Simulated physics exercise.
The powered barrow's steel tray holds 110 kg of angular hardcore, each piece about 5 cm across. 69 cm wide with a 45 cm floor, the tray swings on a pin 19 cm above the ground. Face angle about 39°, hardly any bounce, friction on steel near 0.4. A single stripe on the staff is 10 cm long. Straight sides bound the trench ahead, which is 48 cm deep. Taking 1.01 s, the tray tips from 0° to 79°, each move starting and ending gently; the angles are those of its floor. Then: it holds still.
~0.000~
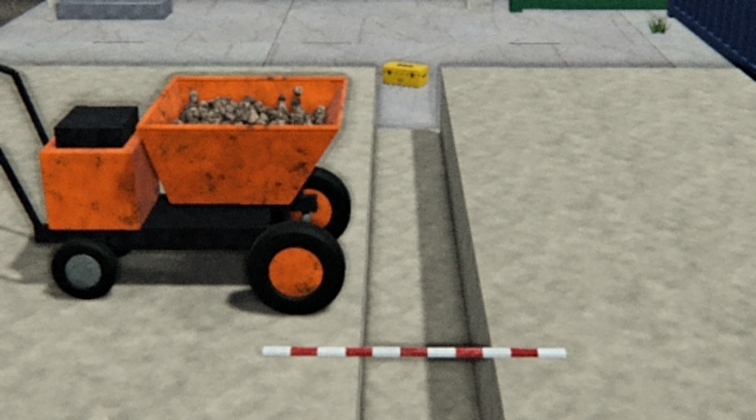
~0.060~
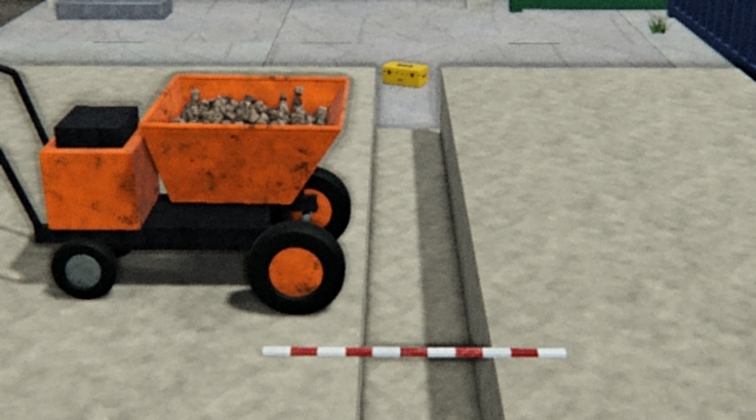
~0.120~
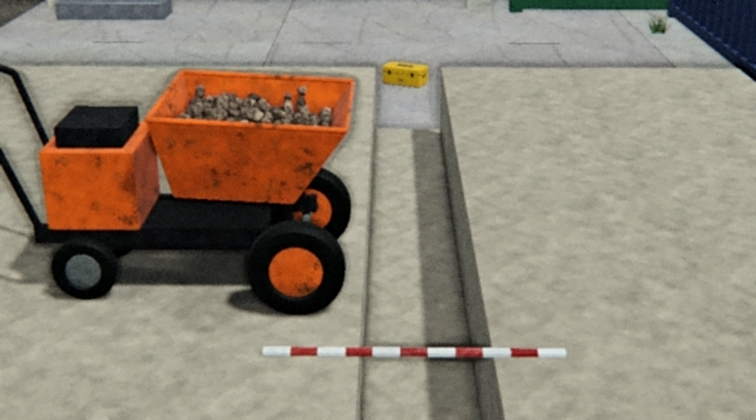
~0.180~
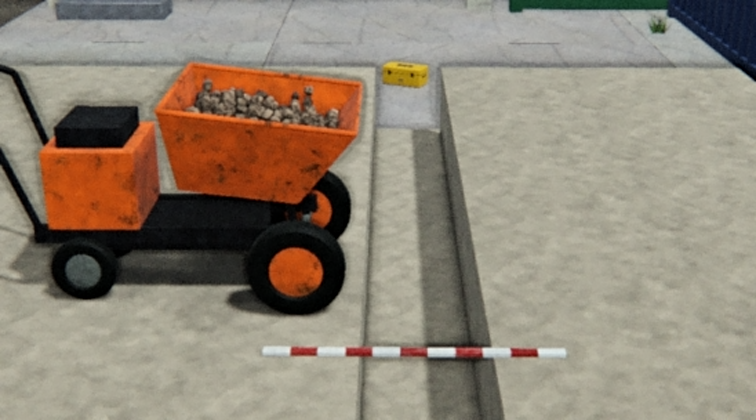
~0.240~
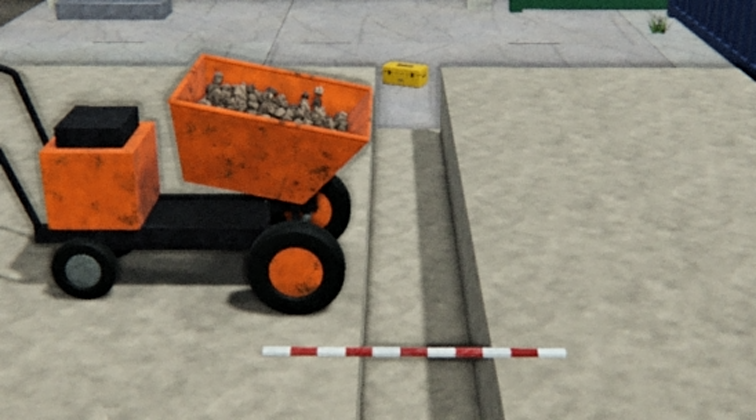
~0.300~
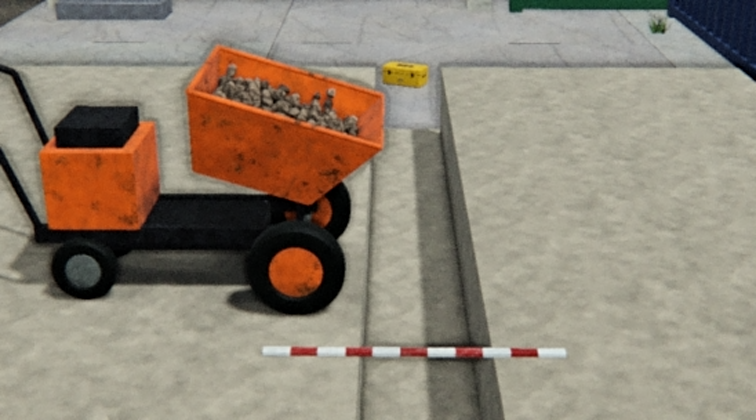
On pale, sandy ground beside a strip of grey paving, seen from the side and slightly above, a straight-sided trench runs away from the viewer. An orange powered barrow with black wheels and a tray of brownish stones stands at left, a red-and-white staff lies across the trench in front, and a yellow case sits at its far end. The tray tilts gradually to the right, its rear rising with the stones still inside, while the barrow's body and wheels stay still.
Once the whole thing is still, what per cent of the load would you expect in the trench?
I would expect about 69 per cent.
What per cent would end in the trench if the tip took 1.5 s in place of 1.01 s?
About 75%.
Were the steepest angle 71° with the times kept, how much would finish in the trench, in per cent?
Roughly 30% would end there.
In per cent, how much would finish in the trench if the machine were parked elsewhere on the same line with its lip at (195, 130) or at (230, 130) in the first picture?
Roughly 55 in a hundred, then 100 in a hundred.
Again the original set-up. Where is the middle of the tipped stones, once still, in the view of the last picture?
Somewhere around (463, 353) in the last picture.
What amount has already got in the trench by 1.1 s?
Approx. 10 % of the load.
After 0.8 s the floor is at 67°; 100 % in the tray; the foremost stones are at (447, 221).
After 1.1 s the floor is at 79°; 70 % in the tray, 12 % in the trench, 18 % past the trench; the foremost stones are at (556, 273).
After 1.5 s the floor is at 79°; 40 % in the tray, 28 % in the trench, 33 % past the trench; the foremost stones are at (629, 271).
After 3.4 s the floor is at 79°; 0 % in the tray, 69 % in the trench, 31 % past the trench; the foremost stones are at (640, 270).
